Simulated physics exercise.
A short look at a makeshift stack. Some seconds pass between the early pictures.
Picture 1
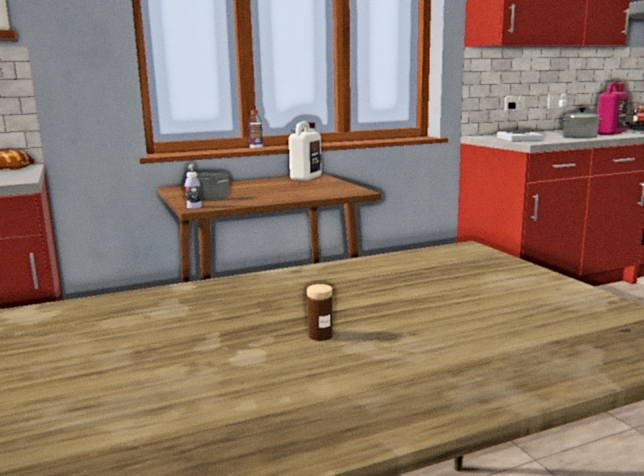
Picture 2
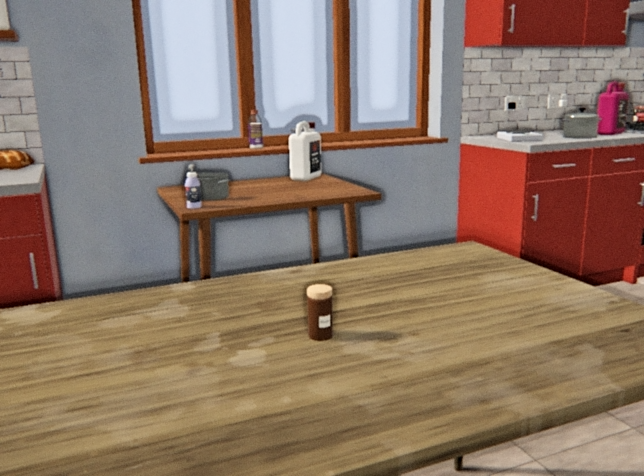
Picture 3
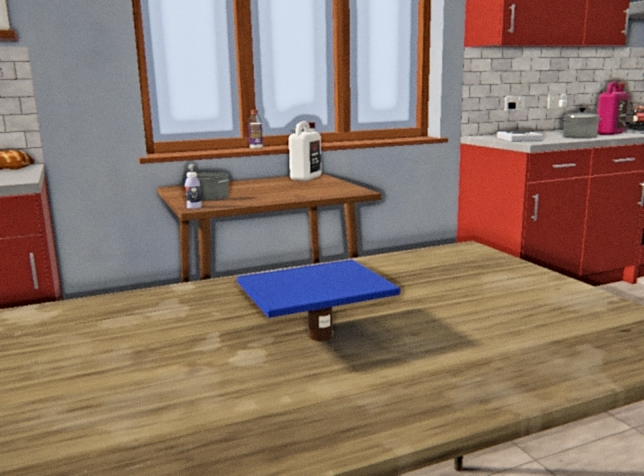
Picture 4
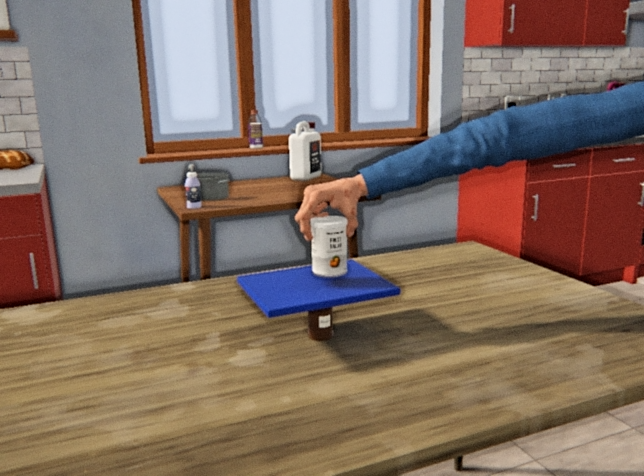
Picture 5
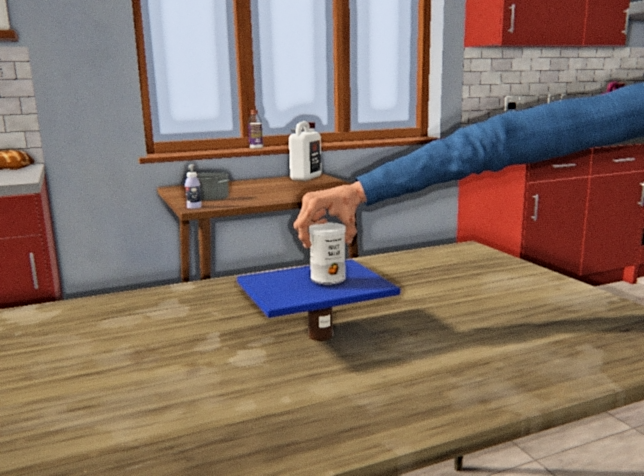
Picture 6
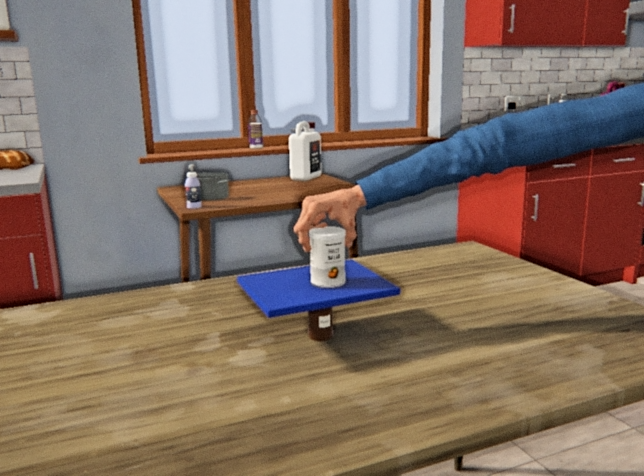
The clip shows a small brown jar on a wooden table, then a blue lid resting on top of it, before a hand reaching in from the right lowers a white tin onto the lid and keeps hold of it.
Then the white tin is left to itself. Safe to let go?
As it turns out, it holds.
Then, 0.30 s on from there, no change.
Then, 0.70 s on from there, white tin resting near (328, 257).
In the end, all 3 unmoved. At the end, from the last picture's camera, white tin near (328, 257). The stack stays up.
